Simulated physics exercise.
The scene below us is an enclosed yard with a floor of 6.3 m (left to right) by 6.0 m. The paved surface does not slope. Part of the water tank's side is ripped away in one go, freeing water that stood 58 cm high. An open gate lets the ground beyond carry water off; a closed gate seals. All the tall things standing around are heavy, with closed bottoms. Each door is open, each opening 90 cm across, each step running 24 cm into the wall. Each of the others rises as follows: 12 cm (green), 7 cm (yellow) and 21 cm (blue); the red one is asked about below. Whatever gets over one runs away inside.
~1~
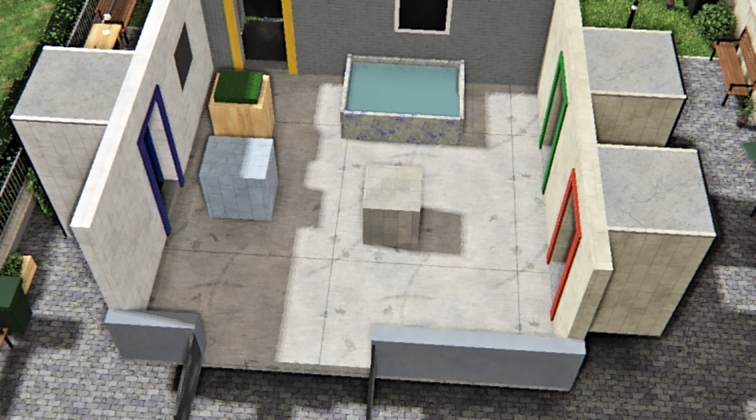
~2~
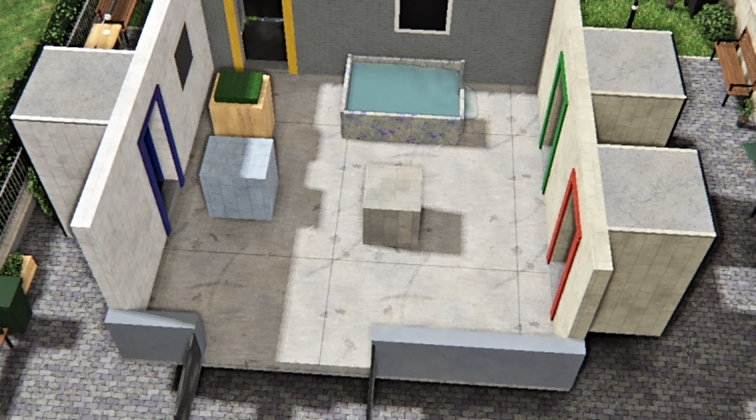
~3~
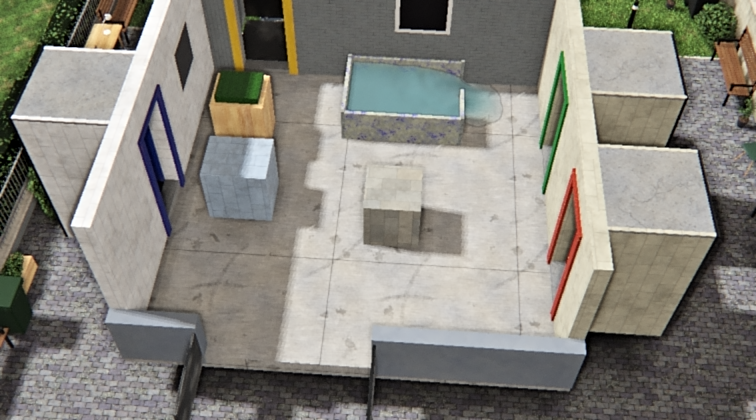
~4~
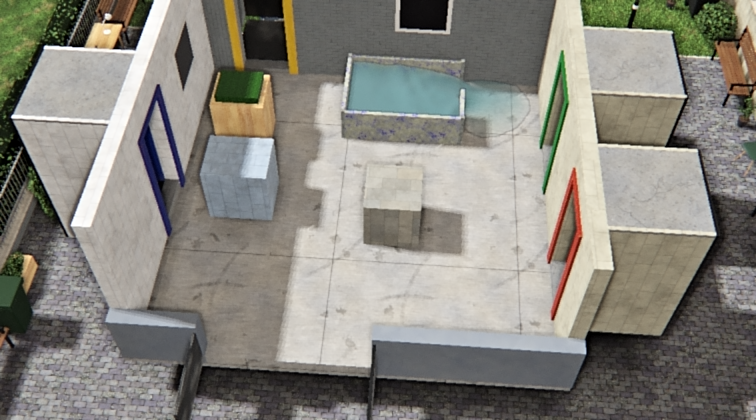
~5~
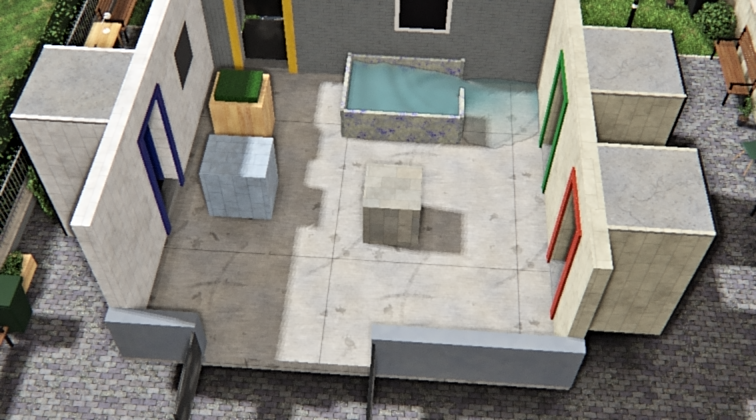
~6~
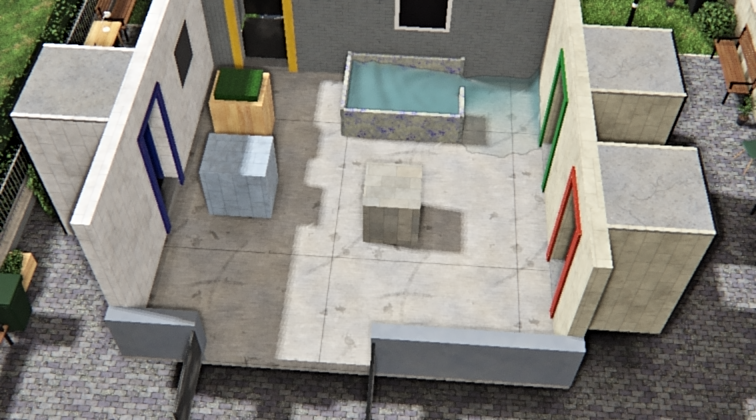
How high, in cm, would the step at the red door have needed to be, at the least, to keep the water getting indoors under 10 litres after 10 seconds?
About 6.5 cm.
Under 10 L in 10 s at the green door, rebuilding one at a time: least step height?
Roughly 10.0 cm at the green door.
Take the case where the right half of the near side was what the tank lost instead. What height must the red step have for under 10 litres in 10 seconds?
Then roughly 12.5 cm.
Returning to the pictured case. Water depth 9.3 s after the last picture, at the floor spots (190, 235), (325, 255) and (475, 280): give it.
Depth: About 7, 3, 7 cm.
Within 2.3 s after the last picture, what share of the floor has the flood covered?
About 35 per cent.
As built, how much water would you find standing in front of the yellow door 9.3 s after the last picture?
About 1.5 centimetres deep.
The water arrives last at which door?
The blue one.
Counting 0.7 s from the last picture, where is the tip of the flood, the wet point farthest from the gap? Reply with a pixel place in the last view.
The farthest wet point is roughly at (535, 194) in the last view.
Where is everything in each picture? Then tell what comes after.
The first picture shows the water tank at (404, 90) is whole and still, 58 cm deep; the red door at (562, 252) is dry.
In the second picture, water pours out at (459, 93) and has run 0.3 m, to (473, 115); about 8 cm deep outside, 58 cm at the back.
In the third picture, the gap is at (459, 95), the front 0.8 m out at (499, 110); the back of the water tank holds 58 cm.
In the fourth picture, the front is at (524, 111), 1.2 m from the gap at (459, 95); 1.3 m2 of floor is wet, 58 cm left at the back.
In the fifth picture, the front is at (537, 125), 1.5 m from the gap at (459, 94); 1.9 m2 of floor is wet, 58 cm left at the back.
In the sixth picture, water pours out at (459, 93) and has run 1.6 m, to (539, 143); about 8 cm deep outside, 53 cm at the back; the red door at (562, 250), 4.3 m from the gap, is still 3.0 m from the nearest water.
Then, 0.7 s after the last picture water covers 5 % of the floor, deepest (46 cm) near (529, 92); it has not reached the red door.
Then, 2.3 s after the last picture water covers 35 % of the floor, deepest (28 cm) near (530, 105); 5 cm at the red door, 0 litres in over its 13 cm step.
Then, 9.3 s after the last picture water covers 90 % of the floor, deepest (9 cm) near (501, 90); 8 cm at the red door, 0 litres in over its 13 cm step.
At the red door as built, the water peaked near 9 cm, 8.1 s after the last picture.
Run again over the same 10 s with other heights there, 18 litres in over 5 cm, 7 litres over 7 cm. The limit of 10 litres is kept from about 6.5 cm up.
